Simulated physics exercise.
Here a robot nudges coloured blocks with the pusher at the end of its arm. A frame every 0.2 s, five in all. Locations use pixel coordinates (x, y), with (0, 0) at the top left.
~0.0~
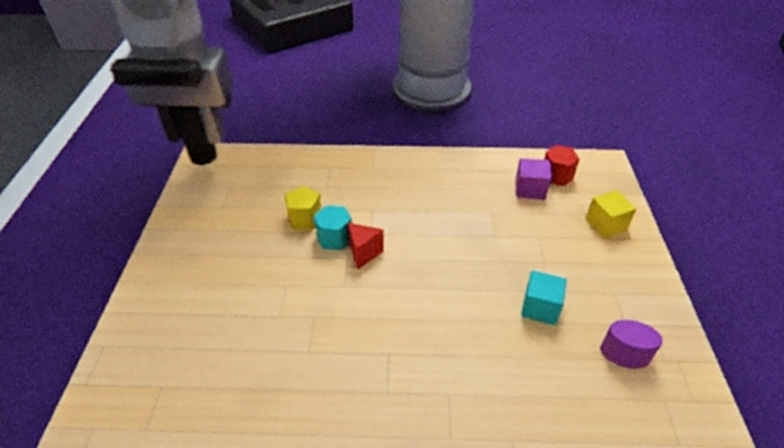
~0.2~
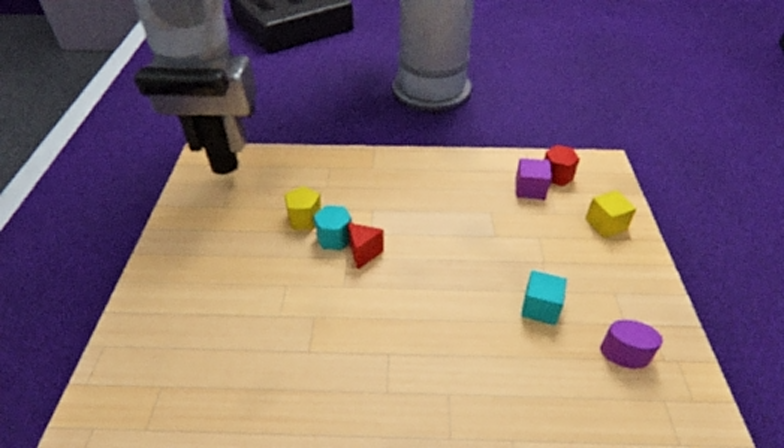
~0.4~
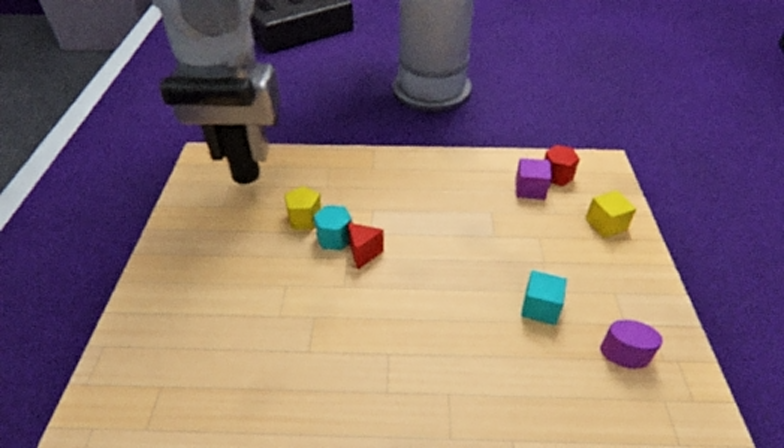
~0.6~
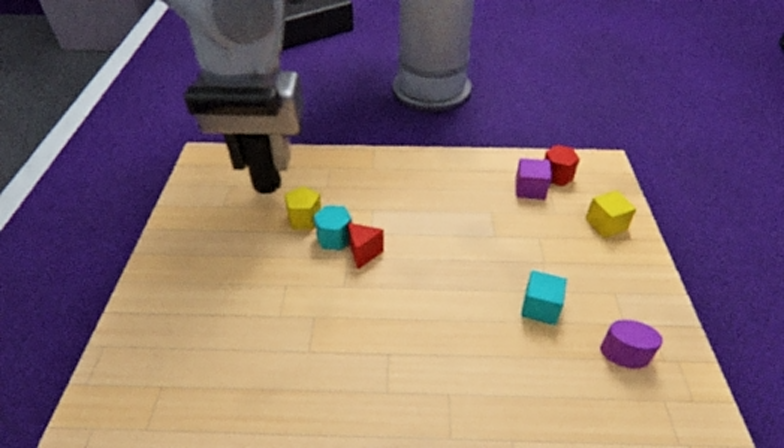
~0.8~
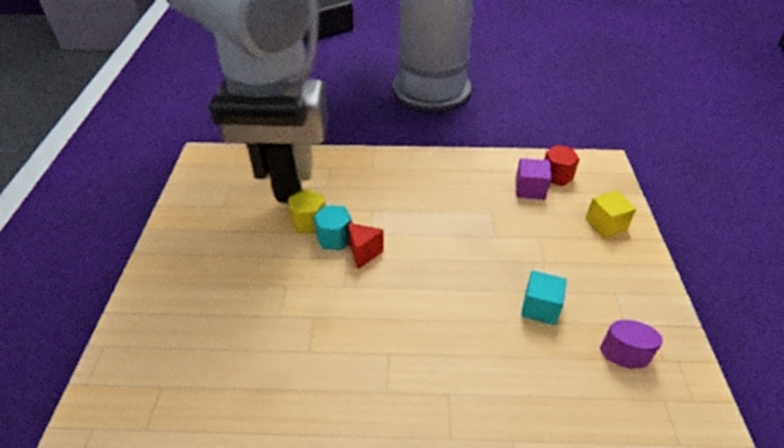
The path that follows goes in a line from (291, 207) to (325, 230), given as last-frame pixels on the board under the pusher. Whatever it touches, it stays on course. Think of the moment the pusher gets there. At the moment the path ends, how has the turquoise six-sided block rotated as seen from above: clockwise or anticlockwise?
It spins against the clock.
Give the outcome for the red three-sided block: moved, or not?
The red three-sided block moves.
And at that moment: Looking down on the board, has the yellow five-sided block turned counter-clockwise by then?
I'd say no.
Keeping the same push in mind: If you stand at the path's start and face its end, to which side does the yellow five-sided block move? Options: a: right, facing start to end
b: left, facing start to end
a - right, facing start to end.
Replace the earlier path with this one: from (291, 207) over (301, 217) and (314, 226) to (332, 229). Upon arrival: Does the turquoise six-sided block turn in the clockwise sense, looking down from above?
Going by the path, no.
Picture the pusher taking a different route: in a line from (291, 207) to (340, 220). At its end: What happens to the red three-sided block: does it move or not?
That block moves.
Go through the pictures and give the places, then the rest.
Tip of the pusher (204, 158), middles of tops, yellow five-sided block (301, 197), turquoise six-sided block (333, 216), red three-sided block (363, 233), in the first frame.
Pusher (225, 167), nothing pushed, in the second frame.
Pusher (247, 177), nothing pushed, in the third frame.
Pusher (267, 186), nothing pushed, in the fourth frame.
Pusher (288, 195), yellow five-sided block (306, 201), turquoise six-sided block (333, 216), red three-sided block (363, 233), in the fifth frame.
What follows on the original path. Halfway along, pusher (306, 206); yellow five-sided block (317, 216), turned 20° clockwise; turquoise six-sided block (347, 228), turned 35° anticlockwise; red three-sided block (375, 236), turned 20° clockwise.
At the end, pusher (323, 217); yellow five-sided block (319, 231), turned 35° clockwise; turquoise six-sided block (353, 241), turned 70° anticlockwise; red three-sided block (385, 239).
